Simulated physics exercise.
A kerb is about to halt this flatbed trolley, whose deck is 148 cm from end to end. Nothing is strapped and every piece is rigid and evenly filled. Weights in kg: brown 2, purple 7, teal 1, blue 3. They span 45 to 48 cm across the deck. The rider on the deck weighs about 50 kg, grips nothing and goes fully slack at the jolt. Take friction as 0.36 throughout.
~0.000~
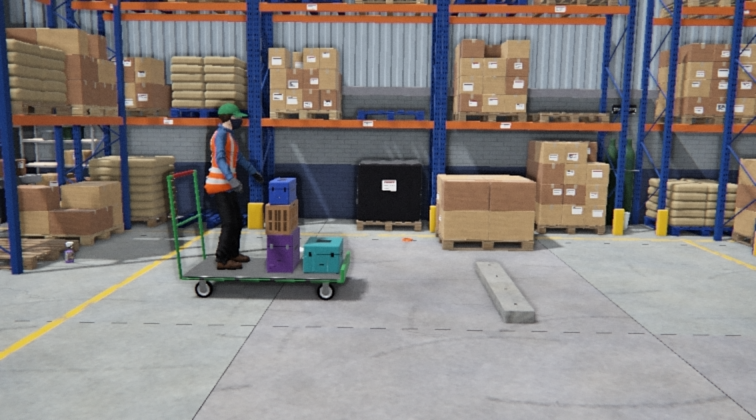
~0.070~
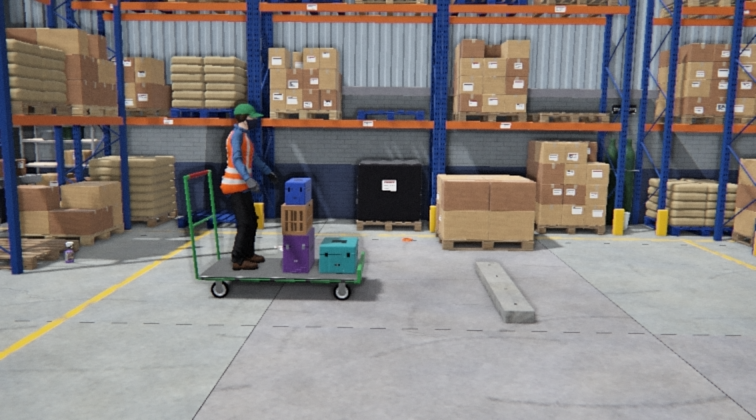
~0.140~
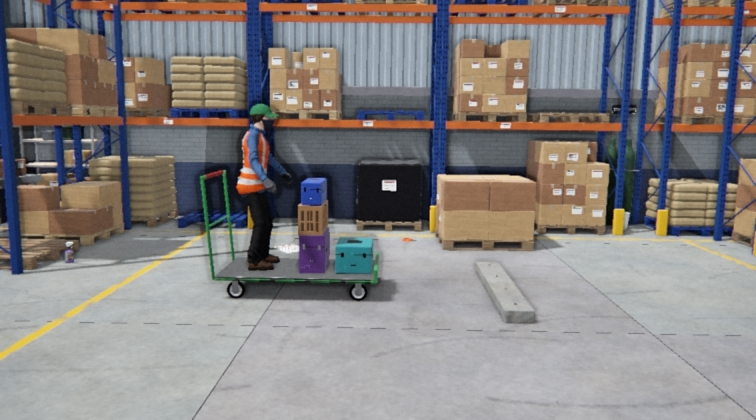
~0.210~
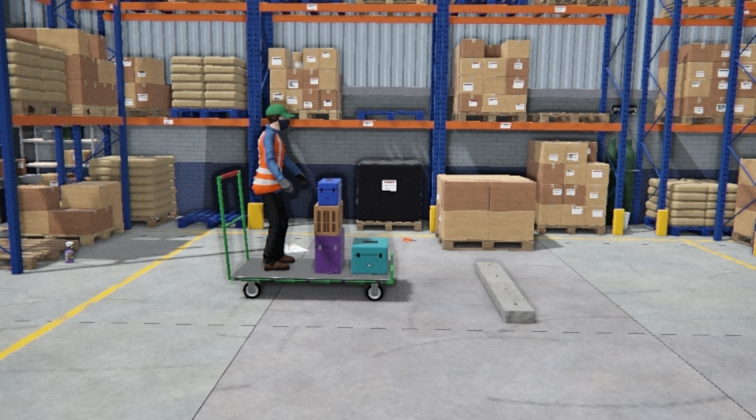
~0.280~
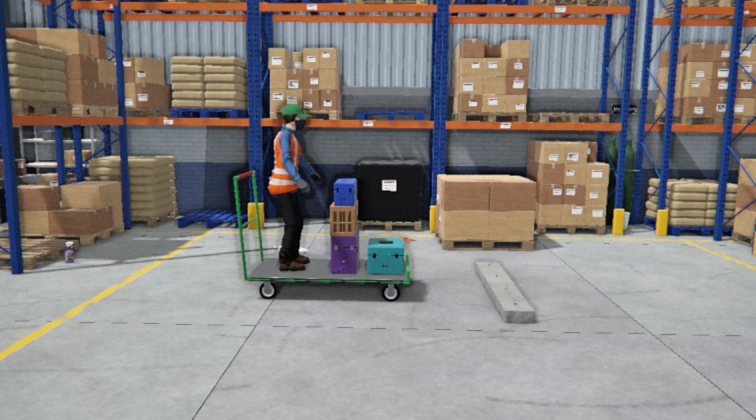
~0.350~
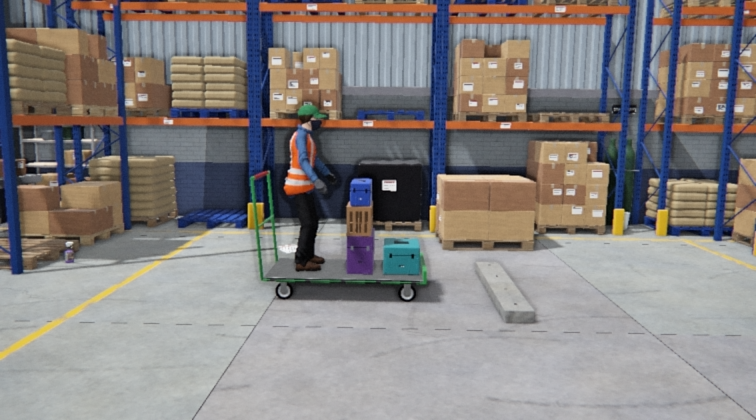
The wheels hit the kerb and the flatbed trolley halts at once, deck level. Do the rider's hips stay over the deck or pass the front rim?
The rider's hips stay behind the front rim at this speed.
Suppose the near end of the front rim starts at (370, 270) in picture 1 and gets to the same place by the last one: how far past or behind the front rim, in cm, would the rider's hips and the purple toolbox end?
Then hips 90 behind, purple 50 behind.
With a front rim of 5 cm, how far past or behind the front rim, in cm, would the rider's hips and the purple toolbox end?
In that case hips 70 behind, purple 50 behind.
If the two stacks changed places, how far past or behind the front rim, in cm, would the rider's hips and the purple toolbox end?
Then hips 60 behind, purple 20 behind.
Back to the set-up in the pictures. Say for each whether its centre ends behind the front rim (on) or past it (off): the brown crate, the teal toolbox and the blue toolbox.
Brown off, teal on, blue off.
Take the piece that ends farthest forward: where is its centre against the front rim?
Some 140 cm past it.
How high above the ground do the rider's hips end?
Roughly 65 cm above it.
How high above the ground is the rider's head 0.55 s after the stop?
About 60 cm.
After 0.68 s the deck stops.
After 1.23 s the rider's hips are 65 cm behind the rim, near (432, 224) in the last picture's view.
After 1.68 s the rider's hips are 69 cm behind the rim, near (428, 226) in the last picture's view.
Final state at 3.8 s, past the rim, brown crate and blue toolbox; behind it, purple toolbox, teal toolbox and the rider's hips.
